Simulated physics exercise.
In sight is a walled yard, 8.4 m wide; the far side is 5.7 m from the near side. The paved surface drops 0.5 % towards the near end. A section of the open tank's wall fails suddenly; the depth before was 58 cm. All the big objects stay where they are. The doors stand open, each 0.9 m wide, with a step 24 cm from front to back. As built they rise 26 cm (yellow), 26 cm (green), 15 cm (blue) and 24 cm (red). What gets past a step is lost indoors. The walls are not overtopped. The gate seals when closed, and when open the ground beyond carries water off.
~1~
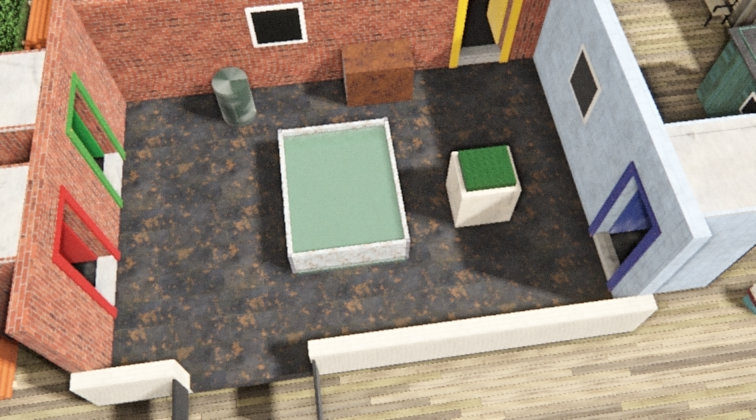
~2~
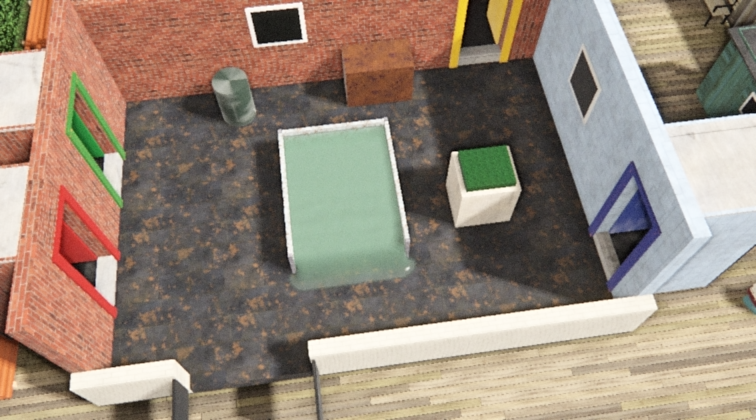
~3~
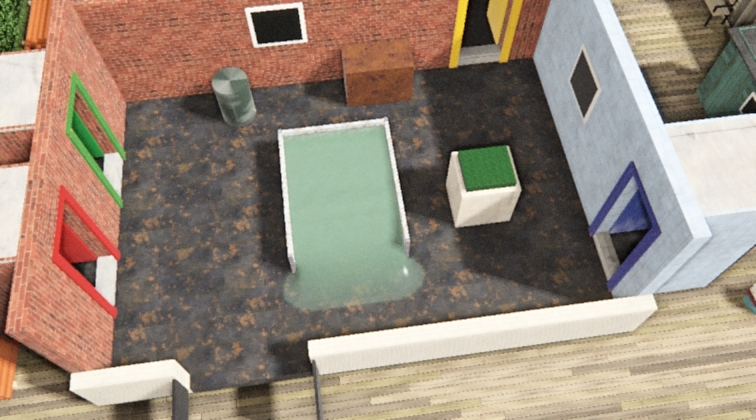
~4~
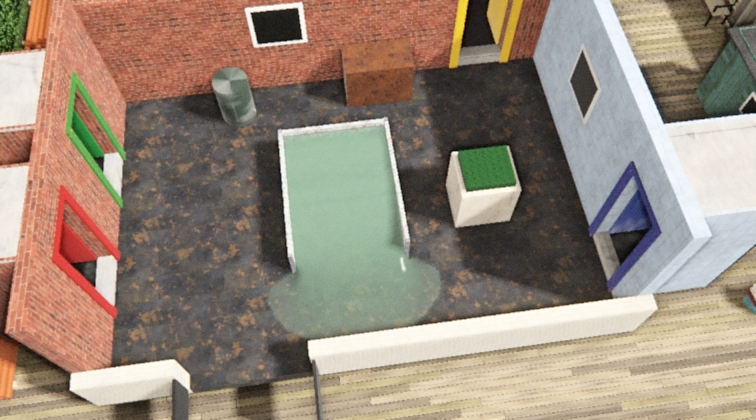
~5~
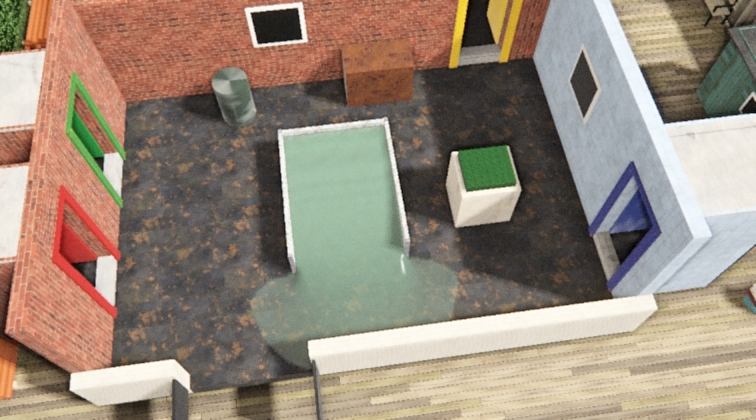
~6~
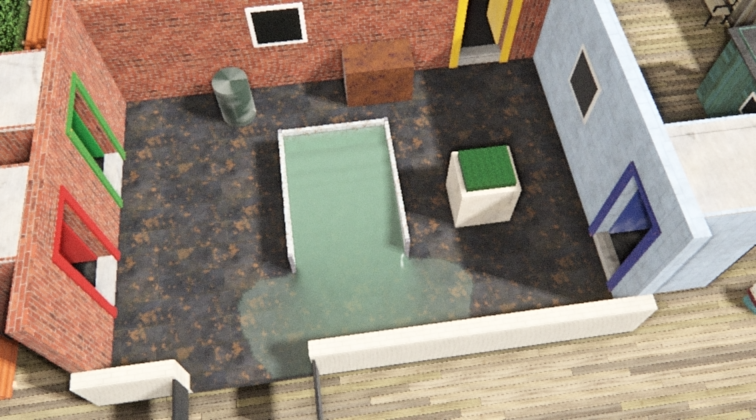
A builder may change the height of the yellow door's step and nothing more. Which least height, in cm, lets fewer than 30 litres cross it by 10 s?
At least 7 cm or so.
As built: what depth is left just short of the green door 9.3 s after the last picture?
About 2.0 cm.
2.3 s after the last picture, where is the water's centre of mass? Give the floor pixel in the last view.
At about (380, 274).
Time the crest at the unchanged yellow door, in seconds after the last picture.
Around 5.0 s.
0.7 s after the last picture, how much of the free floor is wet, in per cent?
About 15 per cent.
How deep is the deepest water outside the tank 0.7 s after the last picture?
About 42 cm.
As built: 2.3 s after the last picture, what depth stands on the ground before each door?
In cm: Yellow 0, green 0, blue 24, red 0.
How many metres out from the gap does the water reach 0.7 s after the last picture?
About 3.4 m.
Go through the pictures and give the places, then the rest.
In the first picture, still water, 58 cm deep, in the open tank at (341, 186); the yellow door at (485, 28) is dry.
In the second picture, water pours out at (350, 257) and has run 0.3 m, to (300, 285); about 7 cm deep outside, 58 cm at the back.
In the third picture, the gap is at (350, 259), the front 0.7 m out at (316, 307); the back of the open tank holds 58 cm.
In the fourth picture, water pours out at (350, 259) and has run 1.2 m, to (315, 334); about 9 cm deep outside, 58 cm at the back.
In the fifth picture, water pours out at (350, 259) and has run 1.7 m, to a hidden place; about 8 cm deep outside, 58 cm at the back.
In the sixth picture, water pours out at (350, 259) and has run 1.8 m, to a hidden place; about 9 cm deep outside, 56 cm at the back; the yellow door at (485, 28), 5.2 m from the gap, is still 4.7 m from the nearest water.
Then, 0.7 s after the last picture water covers 15 % of the floor, deepest (42 cm) near (358, 350); it has not reached the yellow door.
Then, 2.3 s after the last picture water covers 35 % of the floor, deepest (30 cm) near (613, 315); it has not reached the yellow door.
Then, 9.3 s after the last picture water covers 95 % of the floor, deepest (10 cm) near (415, 242); 8 cm at the yellow door, 0 litres in over its 26 cm step.
At the yellow door as built, the water peaked near 12 cm, 4.9 s after the last picture.
With a step of 6.5 cm, 38 litres would have come in within the 10 s; with 8.5 cm, 14 litres. So under 30 litres takes about 7 cm.
